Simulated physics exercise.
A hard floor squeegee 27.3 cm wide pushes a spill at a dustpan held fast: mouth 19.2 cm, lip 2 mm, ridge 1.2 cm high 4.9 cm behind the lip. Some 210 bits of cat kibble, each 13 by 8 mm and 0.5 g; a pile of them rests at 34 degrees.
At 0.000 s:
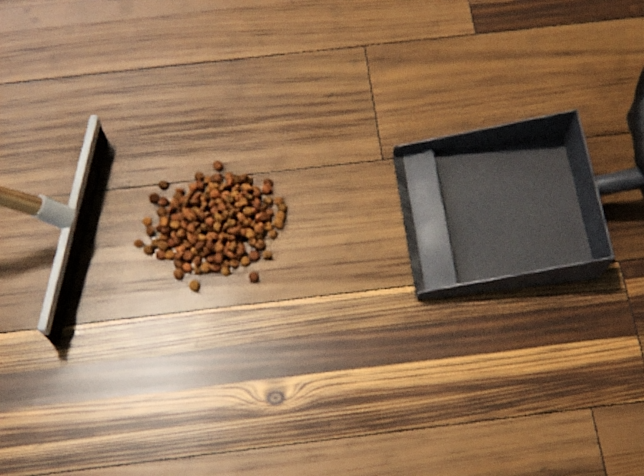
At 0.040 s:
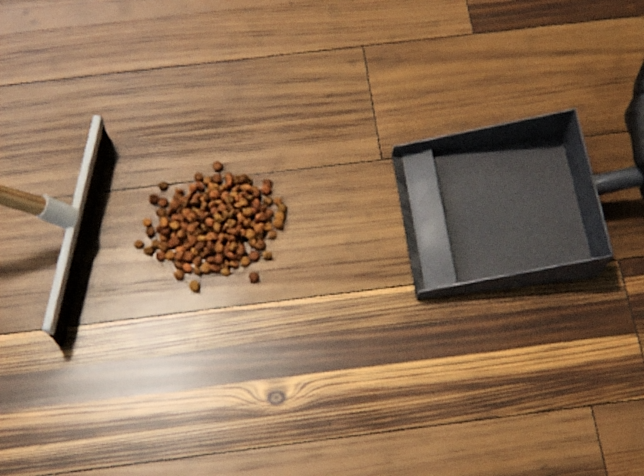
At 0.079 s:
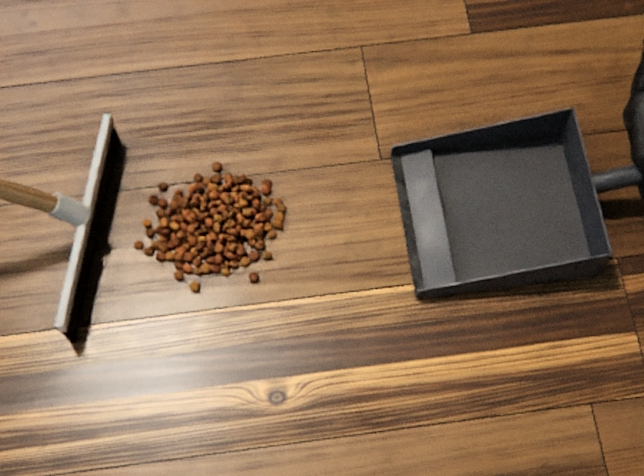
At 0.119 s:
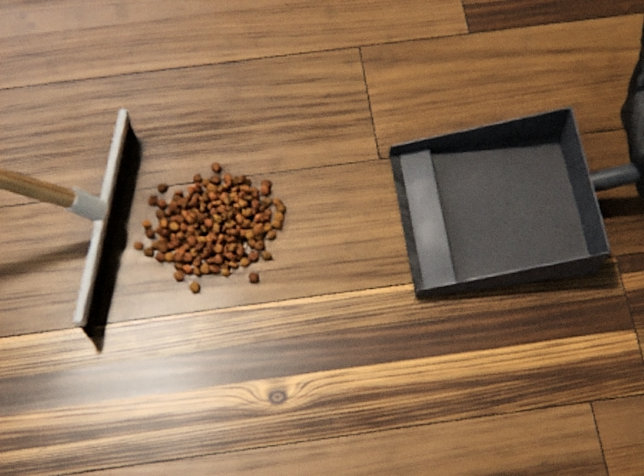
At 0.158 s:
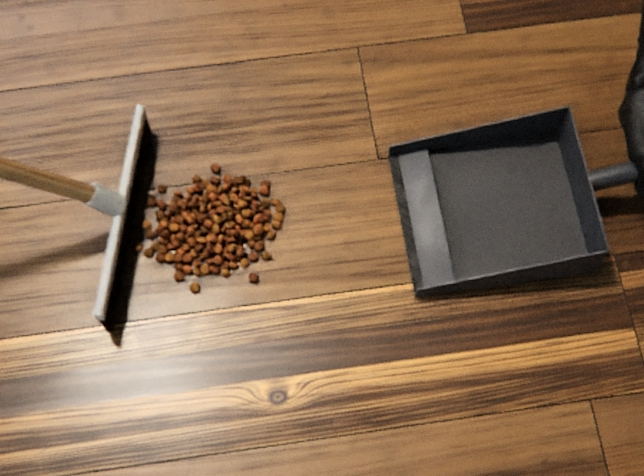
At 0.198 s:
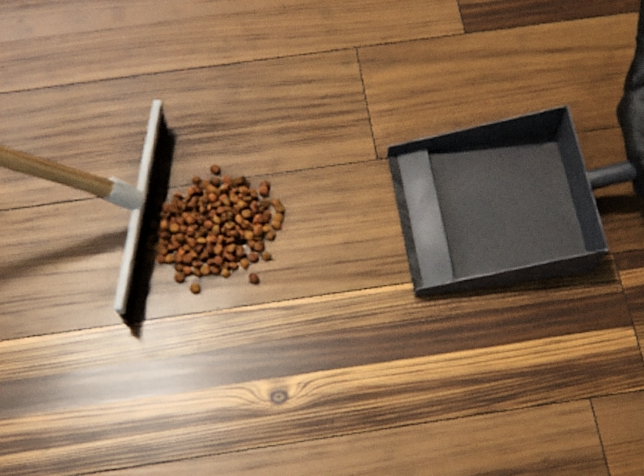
On a wooden floor, a squeegee with a wooden handle slid rightward from the left until it met the near edge of a pile of brown kibble, while a gray dustpan stayed almost still on the right.
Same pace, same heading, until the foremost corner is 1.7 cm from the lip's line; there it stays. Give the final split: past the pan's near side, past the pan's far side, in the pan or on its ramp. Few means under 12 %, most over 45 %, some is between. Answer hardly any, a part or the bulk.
Past the pan's near side: Hardly any; past the pan's far side: A part; in the pan or on its ramp: Hardly any.
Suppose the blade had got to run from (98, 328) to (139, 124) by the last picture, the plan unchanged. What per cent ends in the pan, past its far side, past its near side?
Pan 15, far 10, near 5.
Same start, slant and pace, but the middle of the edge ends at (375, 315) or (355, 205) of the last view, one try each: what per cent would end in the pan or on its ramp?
About 25 and 15 per cent.
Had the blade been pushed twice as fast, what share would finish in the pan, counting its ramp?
In that case some 25 per cent.
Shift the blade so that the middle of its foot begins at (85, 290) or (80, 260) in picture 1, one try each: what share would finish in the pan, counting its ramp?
Some 10 and 5 per cent.
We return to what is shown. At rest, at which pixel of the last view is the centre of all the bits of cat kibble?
At about (369, 200).
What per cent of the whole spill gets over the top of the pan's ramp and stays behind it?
Some 0 per cent.
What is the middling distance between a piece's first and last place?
About 20 cm.
After 0.43 s, middle of the blade 18 cm from the lip; 0 % over the lip, far side 10 %, near side 0 %.
Then, at 0.59 s, middle of the blade 9 cm from the lip; 0 % over the lip, far side 15 %, near side 0 %.
After 0.87 s, middle of the blade 5 cm from the lip; 0 % over the lip, far side 20 %, near side 0 %.
In the end, at 1.2 s, near side 0 %, far side 20 %, pan 0 %, in front of the lip or behind the blade 80 %.
